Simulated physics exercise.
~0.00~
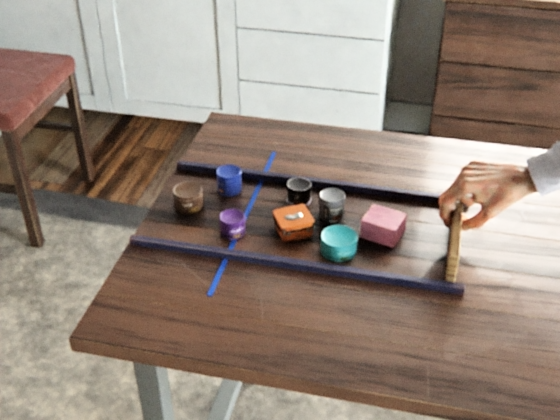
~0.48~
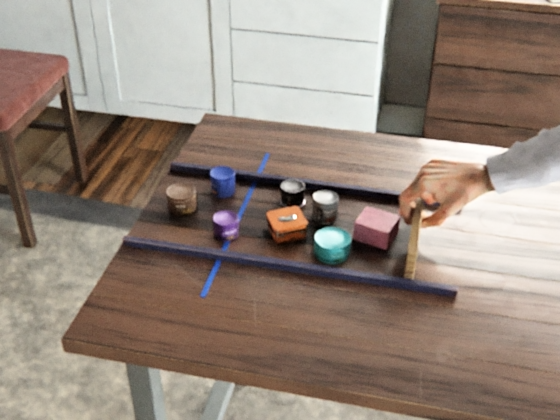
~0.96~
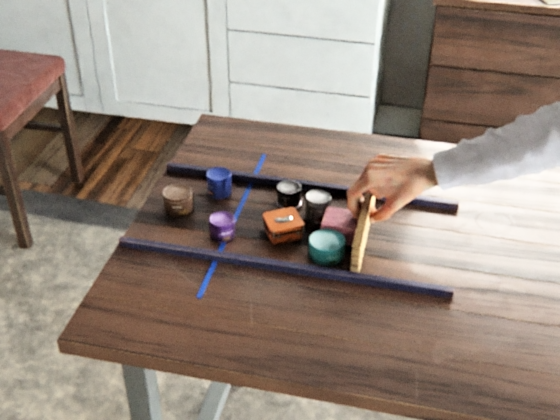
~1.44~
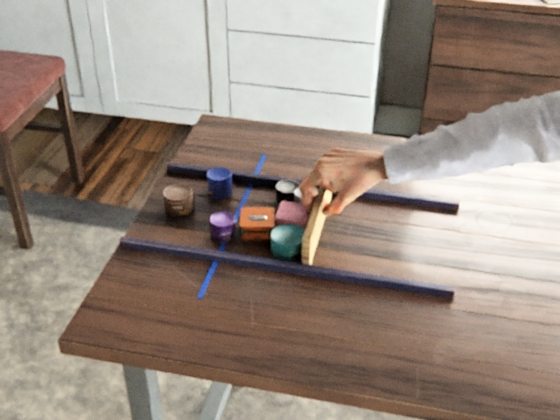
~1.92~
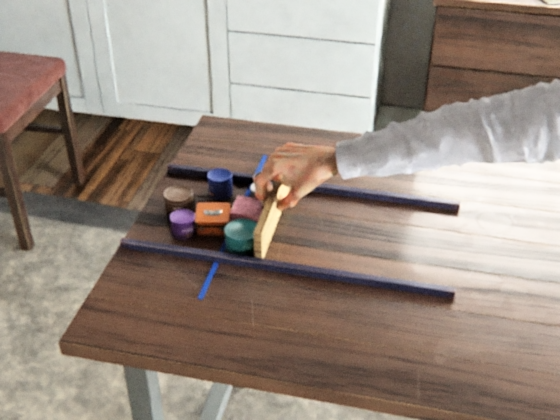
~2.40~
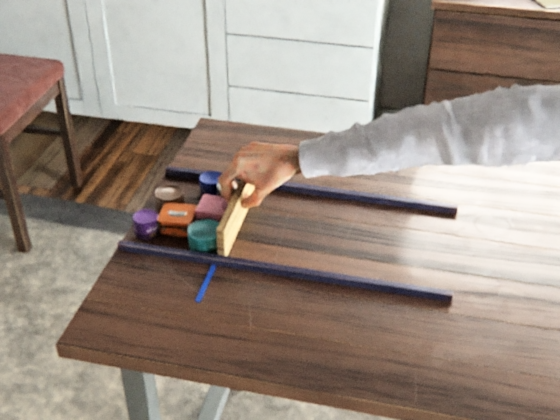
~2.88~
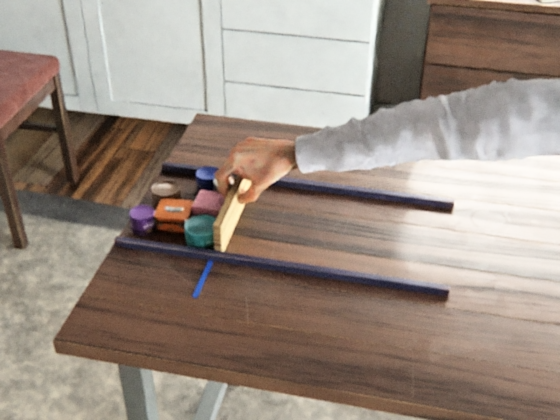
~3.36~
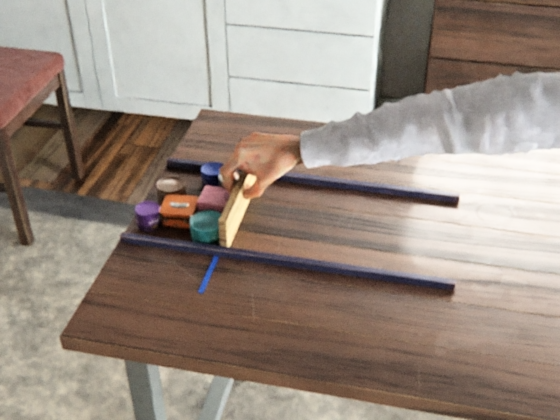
On a wooden table, a hand slid an upright board left between two dark rails, gathering the scattered little tubs, a pink block and an orange case into a tight cluster past the blue tape, then held the board still with nothing falling off.
